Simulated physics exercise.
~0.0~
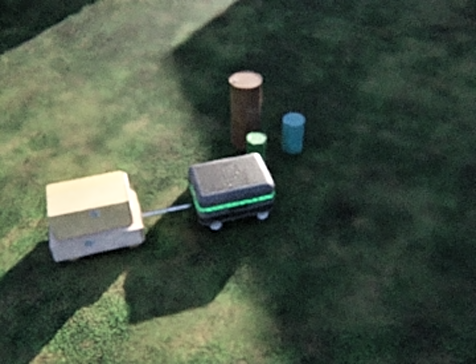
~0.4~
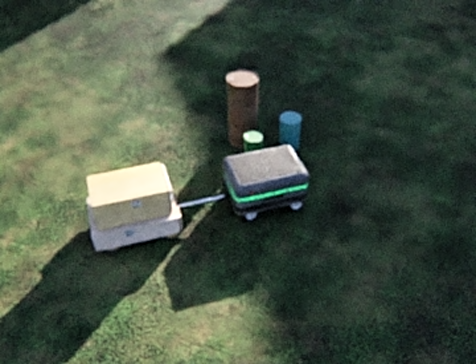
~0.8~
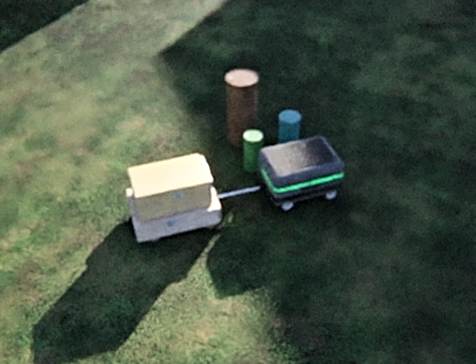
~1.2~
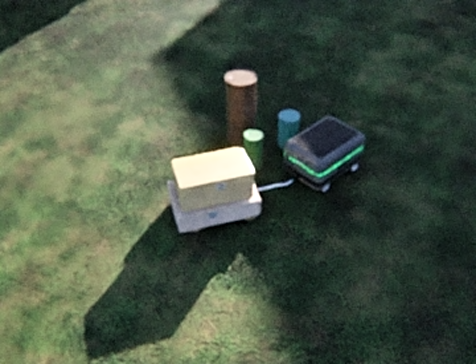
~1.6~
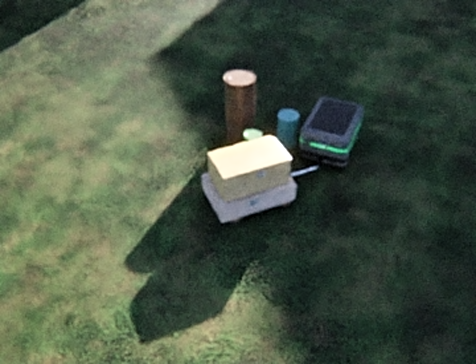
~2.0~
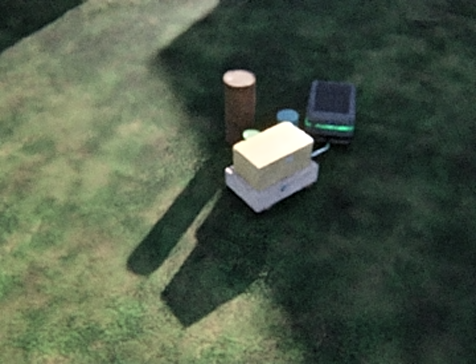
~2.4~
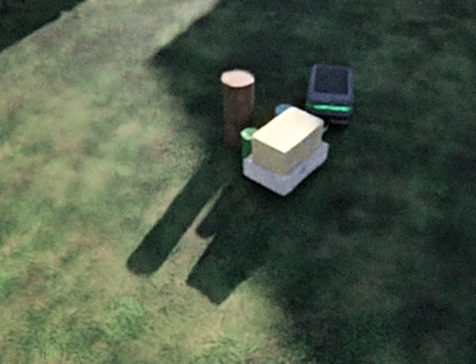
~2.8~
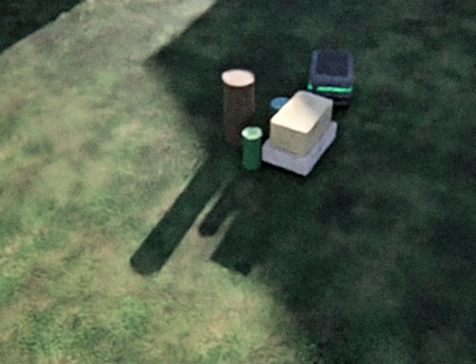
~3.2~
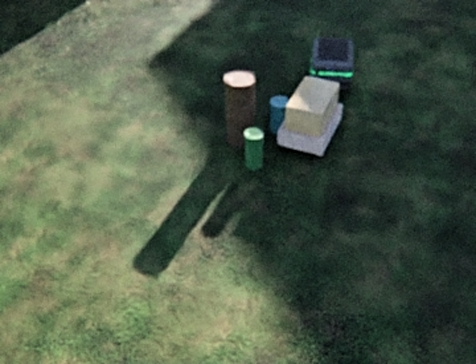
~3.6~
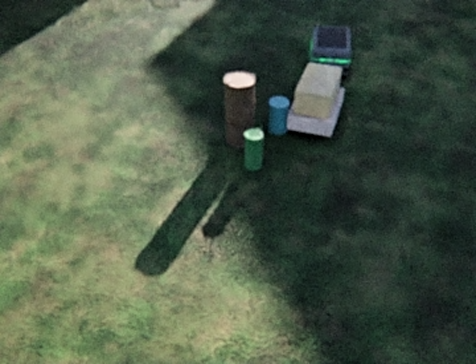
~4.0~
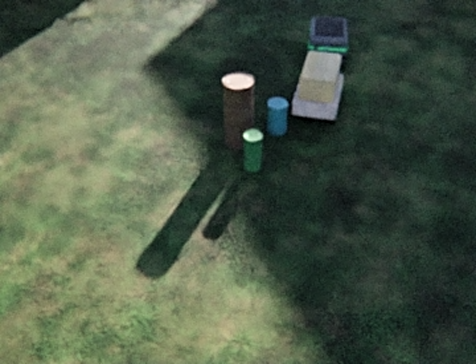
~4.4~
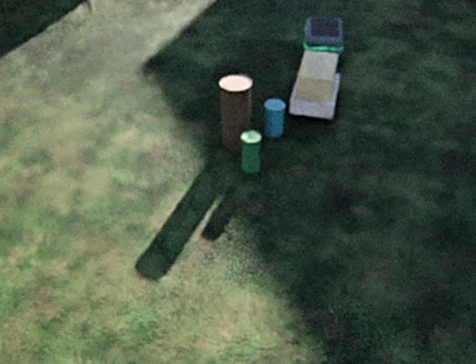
Grassy ground with a dark tug towing a boxy cart rightward, curving away past three upright cylinders, the cart displacing the blue one.
